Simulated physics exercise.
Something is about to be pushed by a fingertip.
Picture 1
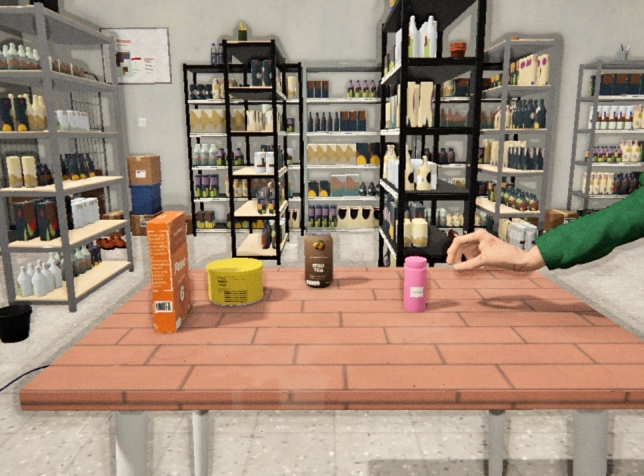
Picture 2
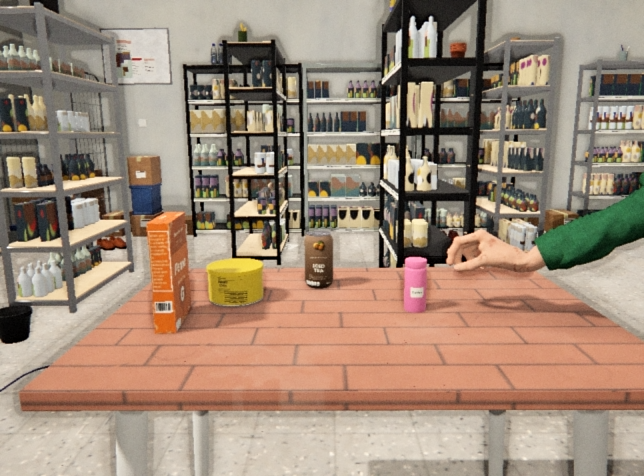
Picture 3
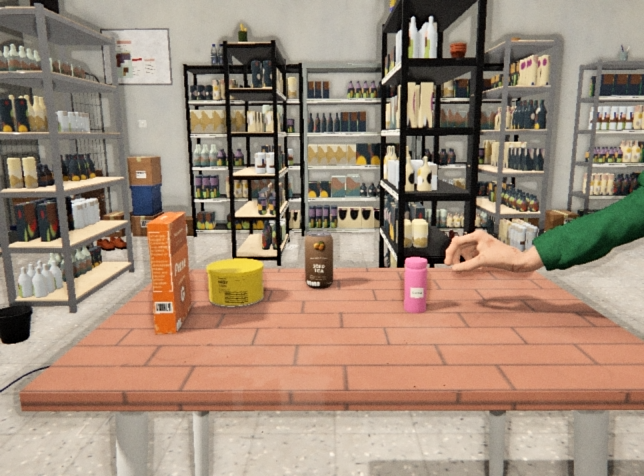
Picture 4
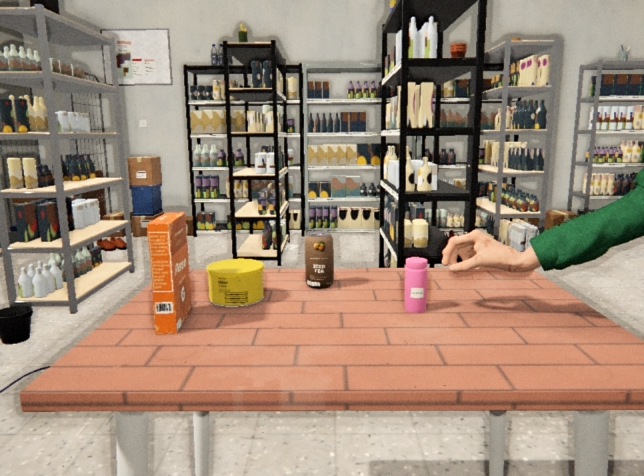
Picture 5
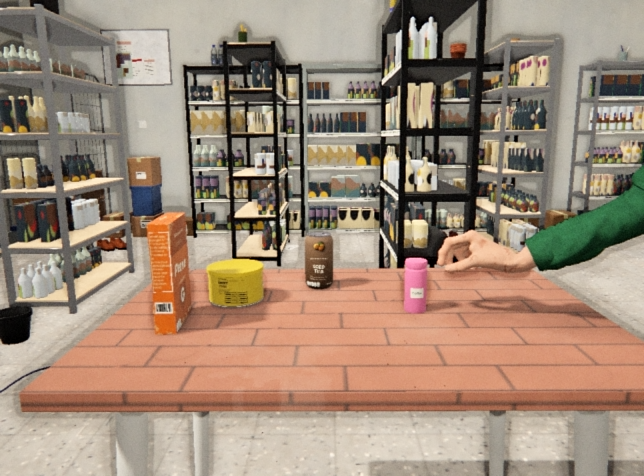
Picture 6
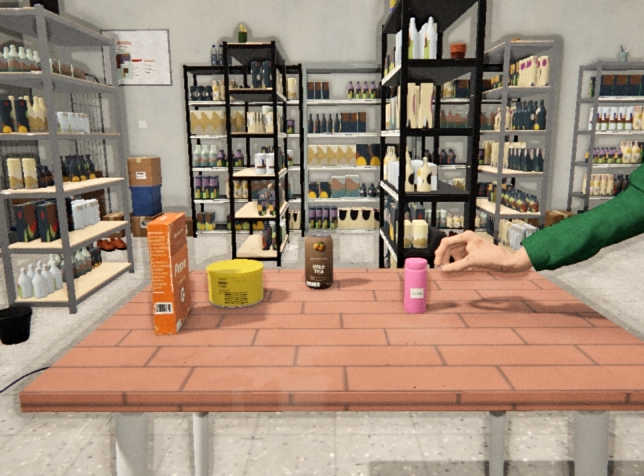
Storage room with stocked shelves, a green-sleeved hand hovering almost still beside a pink shaker on a brick-patterned table.
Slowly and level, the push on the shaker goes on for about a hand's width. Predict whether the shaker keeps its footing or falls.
I expect it to lurch over.
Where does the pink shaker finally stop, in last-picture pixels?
Near (376, 300).
Then, 0.50 s after the last picture, pink shaker tipped 18° from how it was near (407, 283).
Then, 0.80 s after the last picture, pink shaker tipped 66° from how it was near (385, 291).
Then, 1.00 s after the last picture, pink shaker on its side near (376, 300).
At rest, tipped over on the table, pink shaker. Seen from the same camera at the end, pink shaker near (376, 300).
